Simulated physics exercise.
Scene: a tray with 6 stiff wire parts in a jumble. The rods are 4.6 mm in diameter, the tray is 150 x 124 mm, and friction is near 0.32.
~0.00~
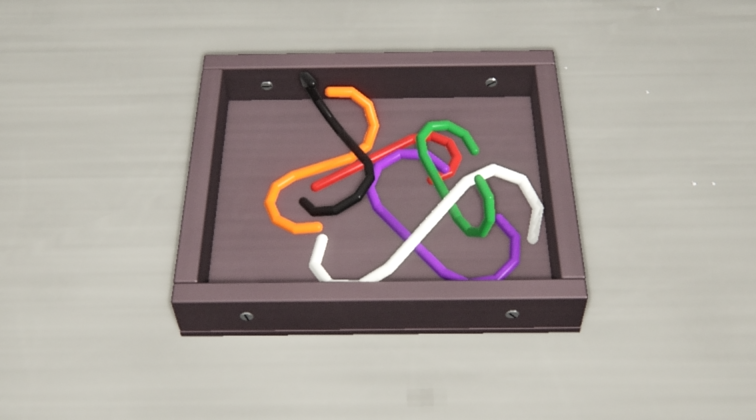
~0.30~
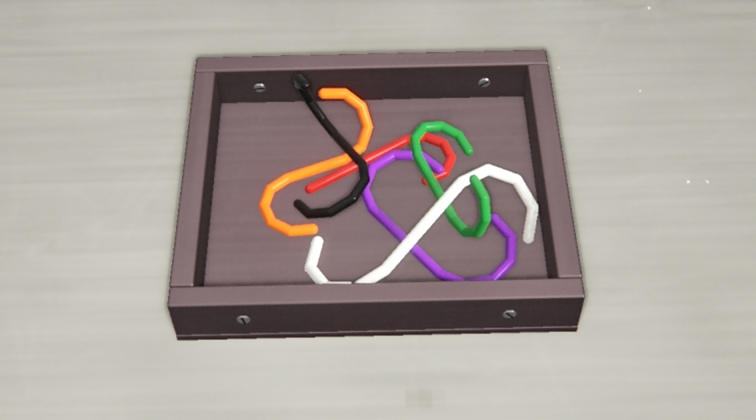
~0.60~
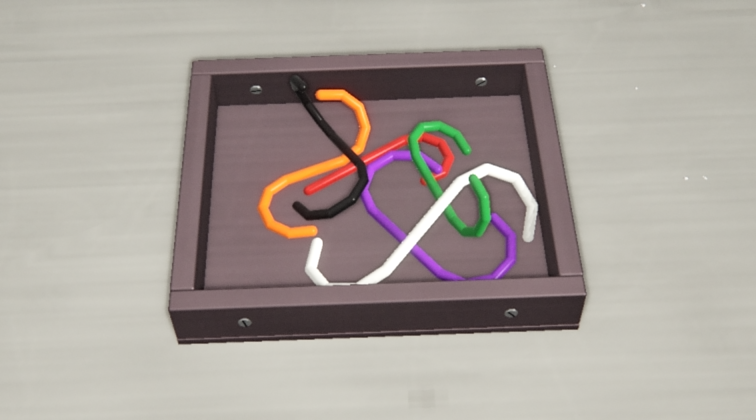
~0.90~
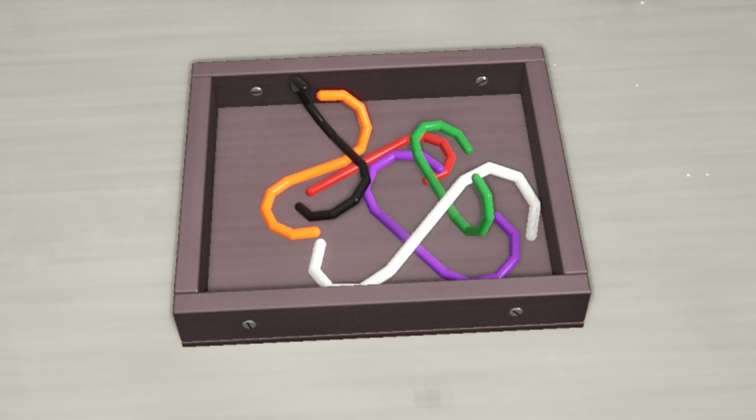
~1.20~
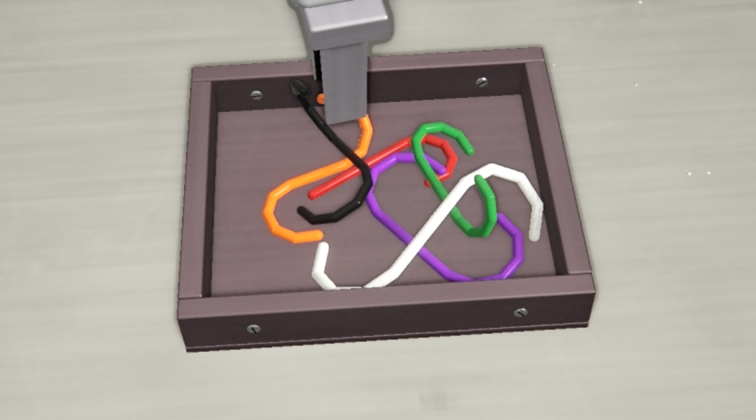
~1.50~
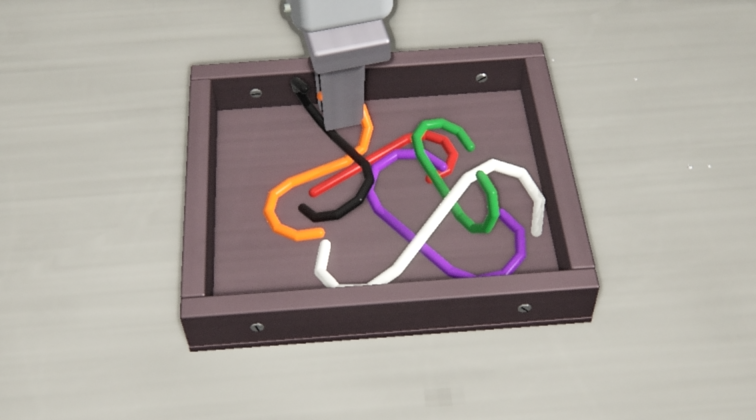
In a shallow tray of tangled coloured hooks, a gripper lowers and grasps the orange one.
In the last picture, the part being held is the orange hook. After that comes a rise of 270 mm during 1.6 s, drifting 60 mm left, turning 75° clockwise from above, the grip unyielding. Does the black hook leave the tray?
Yes.
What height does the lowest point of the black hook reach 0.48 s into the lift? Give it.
About 0 mm.
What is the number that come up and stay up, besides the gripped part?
Leaving the held part aside, the answer is 1.
After 1.98 s, lowest point more than 20 mm over the tray floor, orange hook 58 mm.
After 2.38 s, lowest point more than 20 mm over the tray floor, orange hook 158 mm, black hook 92 mm.
After 3.10 s, lowest point more than 20 mm over the tray floor, orange hook 272 mm, black hook 205 mm.
At rest, hanging orange hook 272 mm, black hook 205 mm; the other 4 are down.
